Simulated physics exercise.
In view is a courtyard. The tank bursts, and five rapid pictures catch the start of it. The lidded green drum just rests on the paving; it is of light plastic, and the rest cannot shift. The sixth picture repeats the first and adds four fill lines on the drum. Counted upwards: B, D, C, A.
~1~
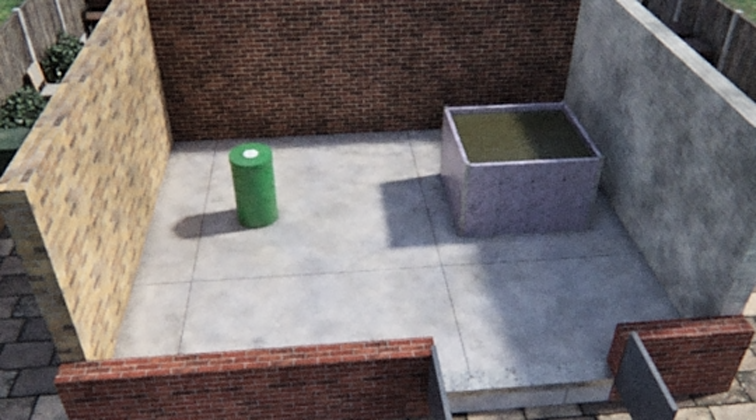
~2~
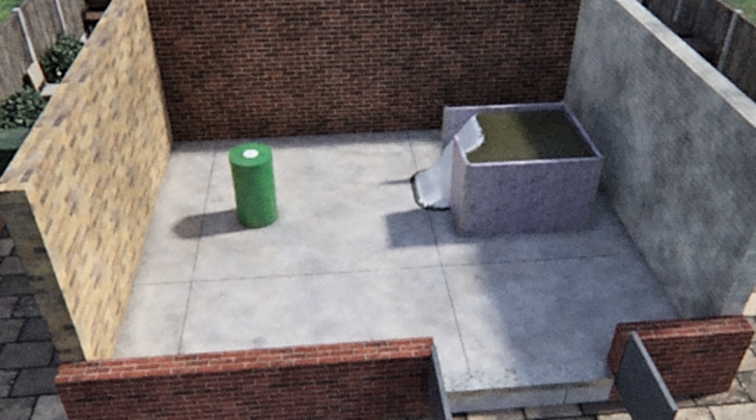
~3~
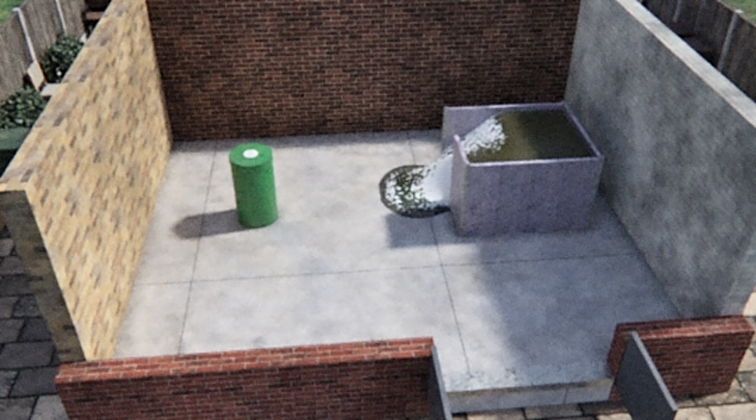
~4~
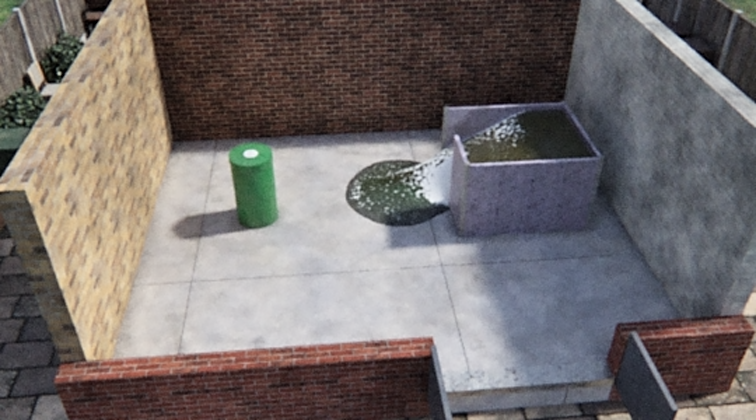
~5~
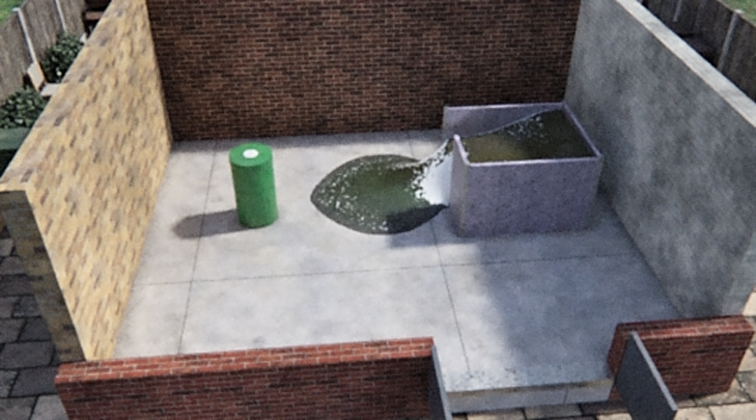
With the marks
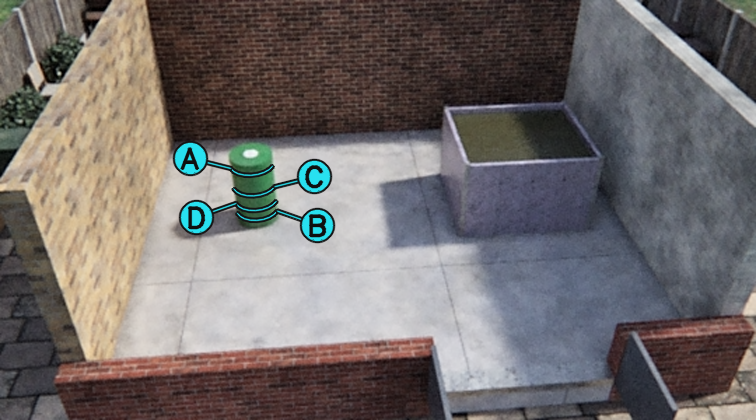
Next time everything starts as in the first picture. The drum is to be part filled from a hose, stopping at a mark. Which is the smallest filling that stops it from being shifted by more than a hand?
The limit is C.
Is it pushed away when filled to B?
Yes, that goes wrong.
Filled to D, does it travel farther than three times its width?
No, less.
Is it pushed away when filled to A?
No.
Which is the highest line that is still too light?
D it is.
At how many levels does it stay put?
Two of them.
In cyan, A at (250, 175); B at (256, 220); C at (253, 195); D at (255, 210); from the bottom up B, D, C, A.
With A, it does not move.
With B, it is pushed about 6 times its own width away.
With C, it does not move.
With D, it is pushed about its own width away.
